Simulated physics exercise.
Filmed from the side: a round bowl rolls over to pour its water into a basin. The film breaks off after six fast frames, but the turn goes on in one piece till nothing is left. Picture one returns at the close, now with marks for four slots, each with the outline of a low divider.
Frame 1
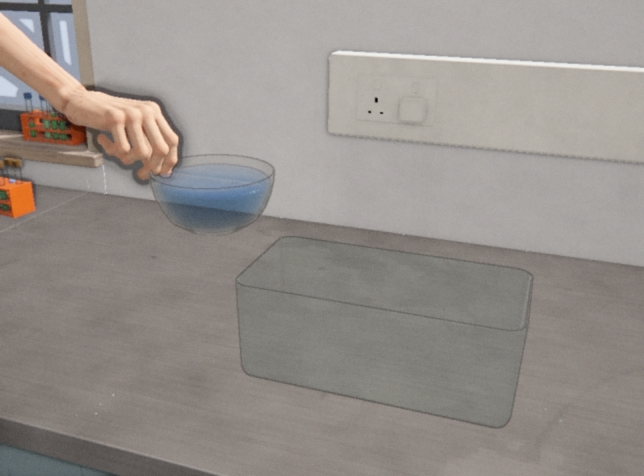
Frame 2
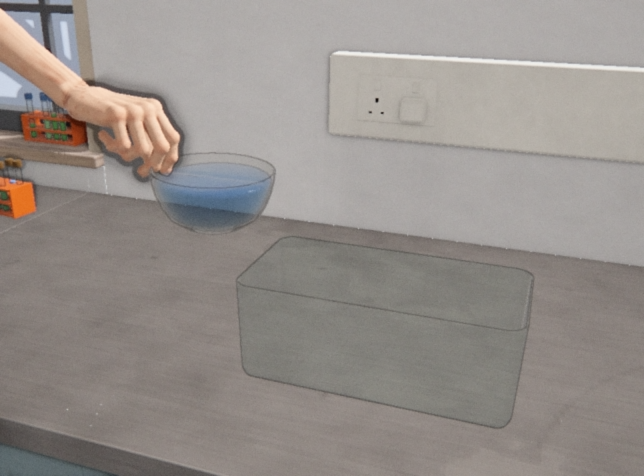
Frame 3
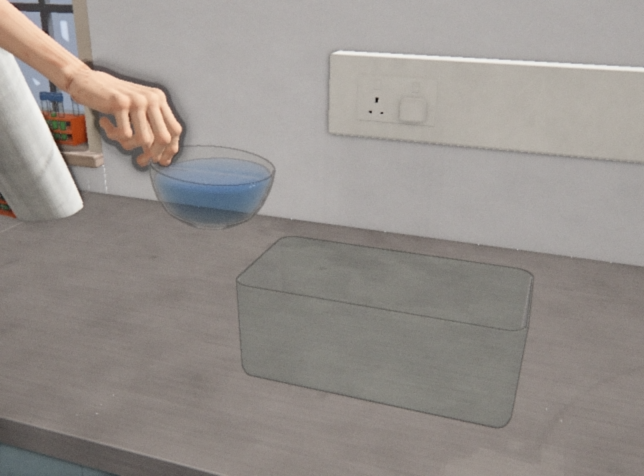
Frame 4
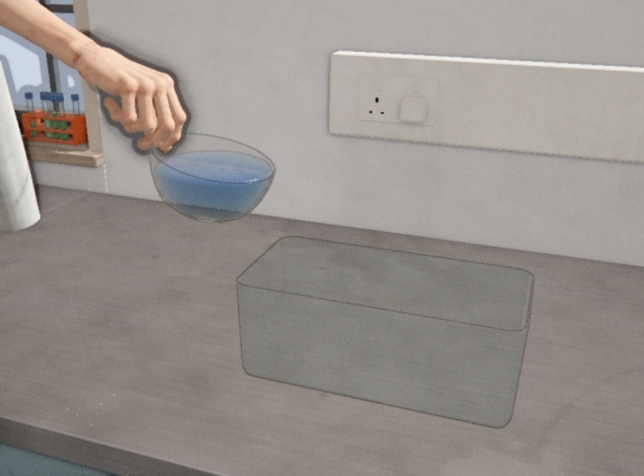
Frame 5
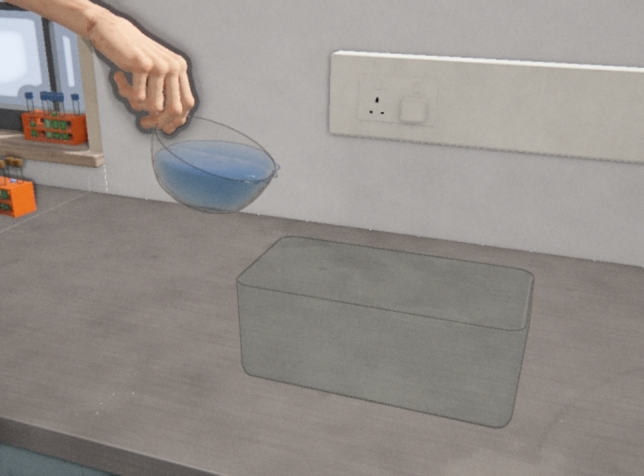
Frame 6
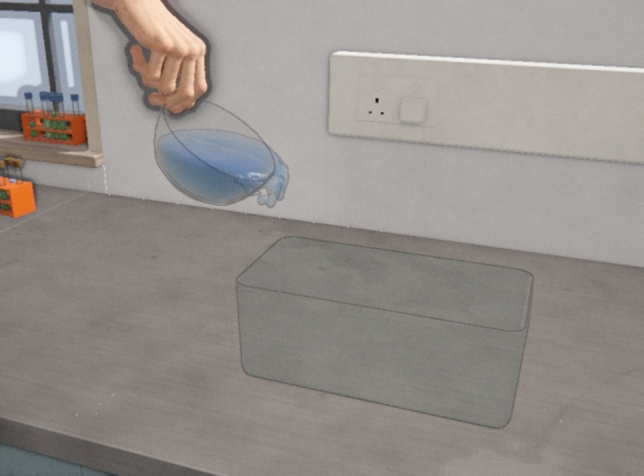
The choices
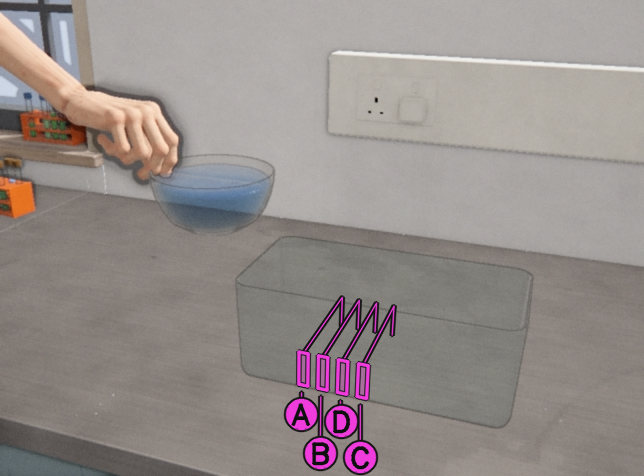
A hand tilts a clear bowl rightward until blue water starts spilling over its lip.
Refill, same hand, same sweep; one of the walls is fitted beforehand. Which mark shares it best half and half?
Go for D.
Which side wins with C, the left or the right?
More ends on the left.
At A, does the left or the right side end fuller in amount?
The right side.
In magenta, A at (301, 392); B at (320, 396); C at (360, 405); D at (340, 400).
With A, about 13 % ends left of the wall and 86 % right of it.
With B, about 20 % ends left of the wall and 79 % right of it.
With C, about 80 % ends left of the wall and 18 % right of it.
With D, about 44 % ends left of the wall and 54 % right of it.
